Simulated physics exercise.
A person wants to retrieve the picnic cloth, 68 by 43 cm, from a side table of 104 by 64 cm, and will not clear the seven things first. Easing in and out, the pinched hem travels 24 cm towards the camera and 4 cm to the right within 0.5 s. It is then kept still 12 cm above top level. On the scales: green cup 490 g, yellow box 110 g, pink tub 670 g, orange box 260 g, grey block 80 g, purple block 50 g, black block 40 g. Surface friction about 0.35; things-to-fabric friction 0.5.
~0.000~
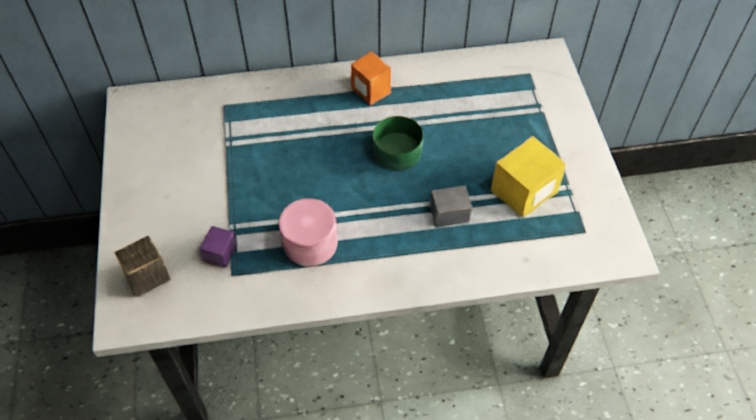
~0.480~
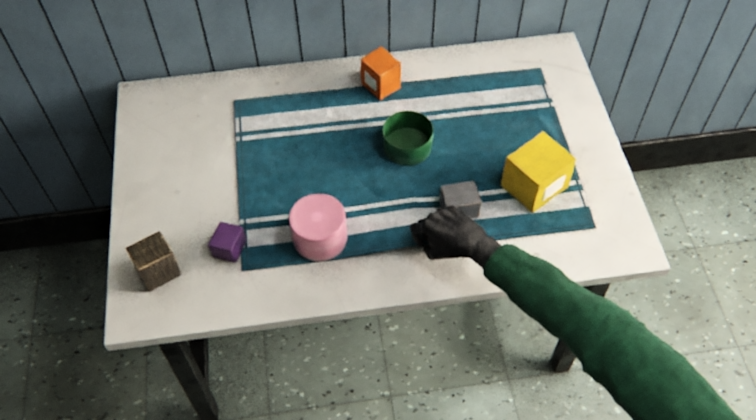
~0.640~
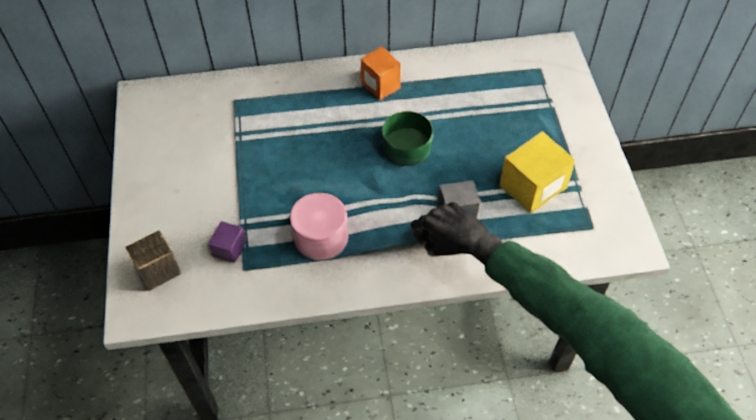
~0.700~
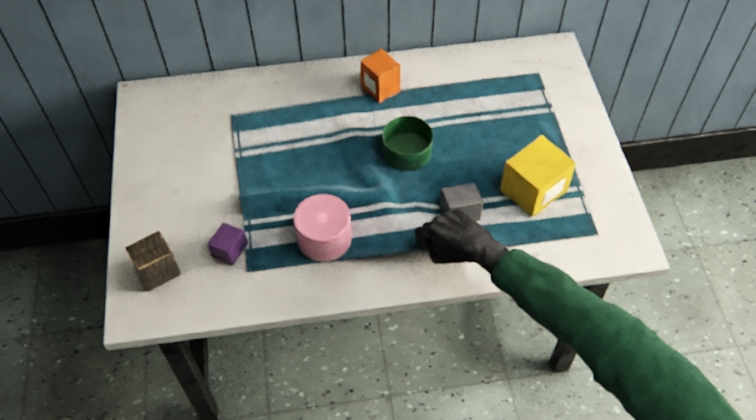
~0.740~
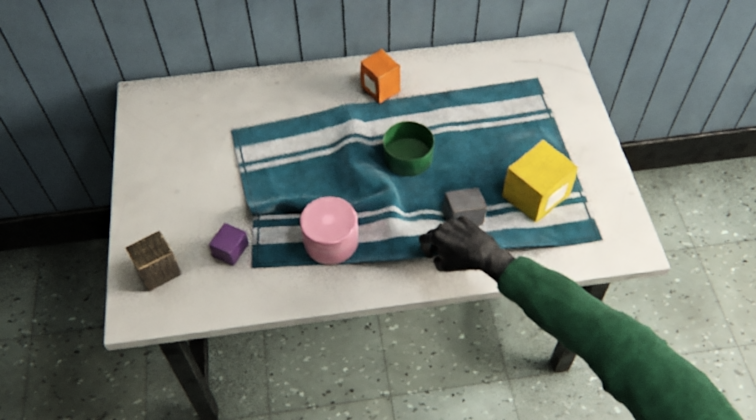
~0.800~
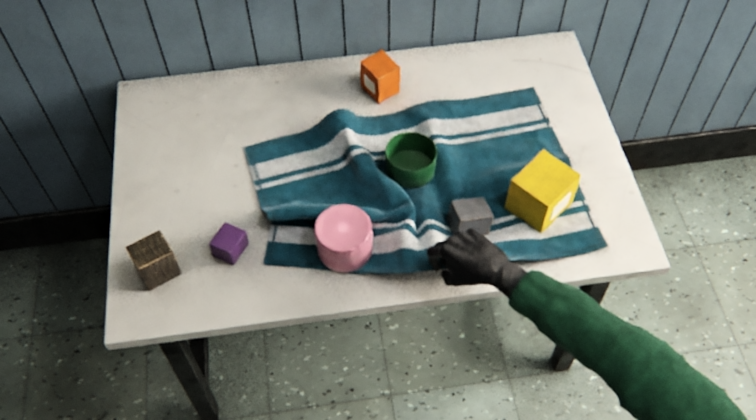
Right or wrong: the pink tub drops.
Right, it drops off.
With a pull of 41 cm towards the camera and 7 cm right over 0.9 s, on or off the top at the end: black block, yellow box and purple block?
So the black block does not fall, the yellow box comes down, and the purple block does not fall.
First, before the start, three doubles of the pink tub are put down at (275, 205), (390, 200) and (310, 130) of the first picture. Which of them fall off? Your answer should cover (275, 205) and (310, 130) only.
Off the top, then still on top.
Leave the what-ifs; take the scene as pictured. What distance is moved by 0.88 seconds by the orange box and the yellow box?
Orange box 2 cm, yellow box 10 cm.
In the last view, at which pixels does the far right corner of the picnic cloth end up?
It ends up approximately at (616, 240).
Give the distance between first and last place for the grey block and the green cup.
The grey block goes off the top, while the green cup ends up 30 cm away.
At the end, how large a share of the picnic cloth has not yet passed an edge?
Roughly 45%.
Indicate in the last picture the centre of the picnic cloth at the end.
The middle ends up near pixel (455, 291).
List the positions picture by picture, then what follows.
The first picture shows shows, pink tub (307, 221); picnic cloth corners (232, 276) (224, 105) (530, 73) (586, 233).
The second picture shows shows, picnic cloth corners (242, 271) (234, 100); grip (422, 245).
The third picture shows shows, picnic cloth corners (244, 271) (234, 100); grip (423, 241).
The fourth picture shows shows, orange box (380, 63); grey block (462, 197); pink tub (322, 217); picnic cloth corners (247, 272) (231, 116); grip (427, 249).
The fifth picture shows shows, grey block (465, 201); pink tub (328, 219); yellow box (543, 167); picnic cloth corners (252, 268) (231, 130); grip (432, 256).
The sixth picture shows shows, pink tub (343, 227); picnic cloth corners (264, 264) (244, 147) (534, 87) (608, 247); grip (440, 269).
By 0.88 s, 95 % of the picnic cloth is still over the top; pink tub 11 cm off its start, green cup 13 cm off its start, grey block 10 cm off its start.
By 0.96 s, 85 % of the picnic cloth is still over the top; pink tub 18 cm off its start, green cup 20 cm off its start, grey block 17 cm off its start.
By 1.04 s, 65 % of the picnic cloth is still over the top; pink tub 25 cm off its start at (403, 312), green cup 26 cm off its start at (443, 235), grey block 23 cm off its start at (506, 298).
By 1.12 s, 50 % of the picnic cloth is still over the top; pink tub 33 cm off its start, yellow box 30 cm off its start, green cup 30 cm off its start.
By 2.72 s, 45 % of the picnic cloth is still over the top; pink tub over the edge, yellow box over the edge, grey block over the edge, green cup 28 cm off its start at (447, 245).
